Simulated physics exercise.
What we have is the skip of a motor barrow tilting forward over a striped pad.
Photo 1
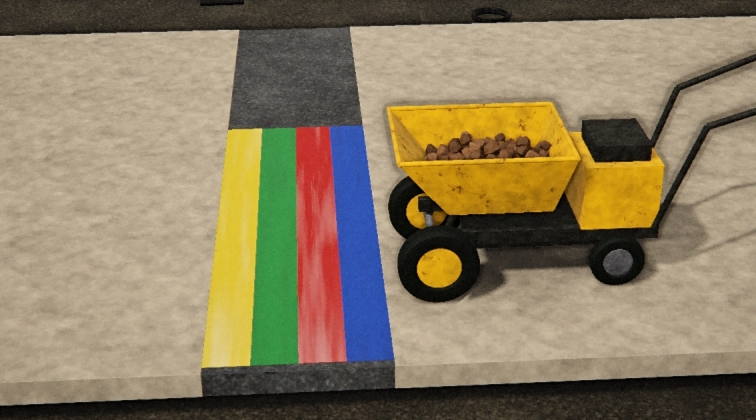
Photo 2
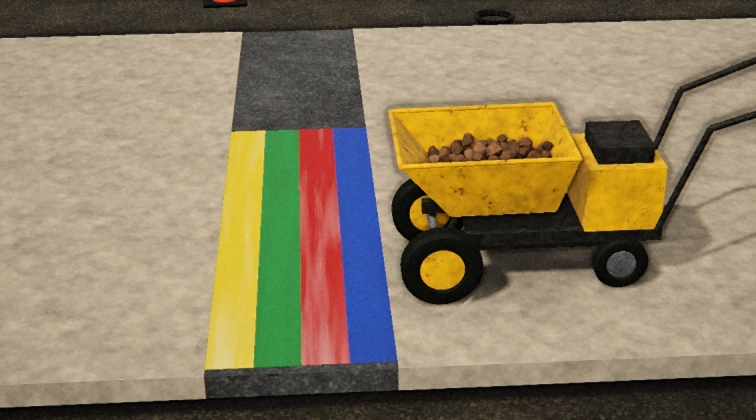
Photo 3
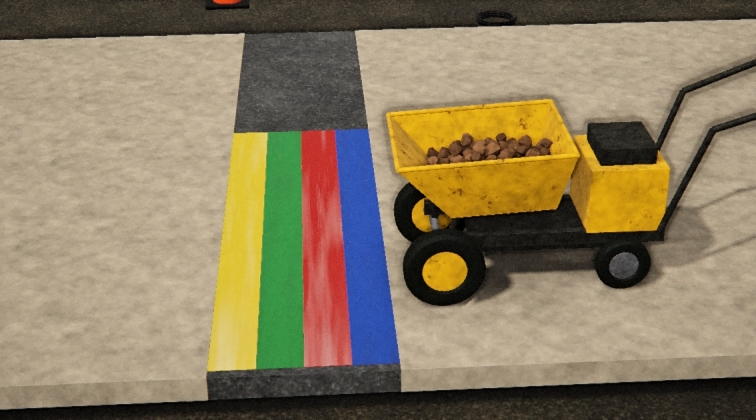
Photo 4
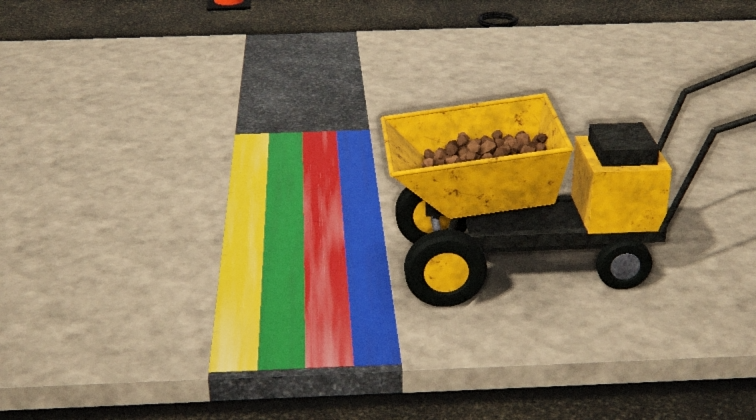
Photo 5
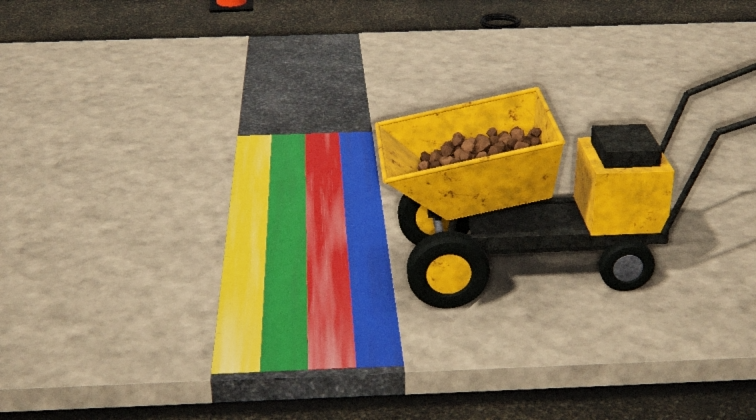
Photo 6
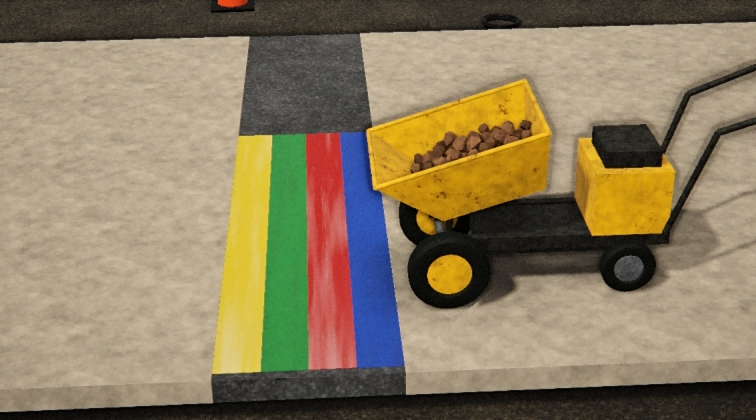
On a pale concrete slab with dark ground along its edges, seen from above at an angle, a dark band crosses on the left. A yellow motor barrow holding brown clods stands at right, beside a pad striped yellow, green, red and blue from left to right. The skip starts level, then tilts forward to the left, its lip lowering over the blue stripe, while the view shifts very slightly.
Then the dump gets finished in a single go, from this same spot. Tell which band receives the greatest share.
I would say the green band receives it.
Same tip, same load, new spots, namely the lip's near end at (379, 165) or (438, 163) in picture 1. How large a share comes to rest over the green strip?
About 40 per cent, then about 30 per cent.
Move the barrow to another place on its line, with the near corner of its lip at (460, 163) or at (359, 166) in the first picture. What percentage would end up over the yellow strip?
Some 10 % then some 40 %.
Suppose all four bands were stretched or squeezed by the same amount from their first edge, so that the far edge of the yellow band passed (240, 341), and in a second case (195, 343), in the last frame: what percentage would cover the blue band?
First case 0 per cent, second case 0 per cent.
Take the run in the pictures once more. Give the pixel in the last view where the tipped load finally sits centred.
Close to (281, 277), more or less.
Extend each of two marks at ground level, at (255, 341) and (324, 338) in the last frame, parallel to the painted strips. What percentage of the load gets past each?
Close to 30 and 80 per cent respectively.
Soon, skip tipped steeply; all in the skip.
A while on, skip tipped right over; nearly all in the skip; a stray few over the red strip; a small part over the green strip.
Towards the end, skip tipped right over; about a quarter in the skip; a small part over the red strip; about a third over the green strip; about a quarter over the yellow strip; a small part off the paint.
Finally, skip tipped right over; a small part in the skip; none over the blue strip; about a quarter over the red strip; about a third over the green strip; about a quarter over the yellow strip; a small part off the paint.
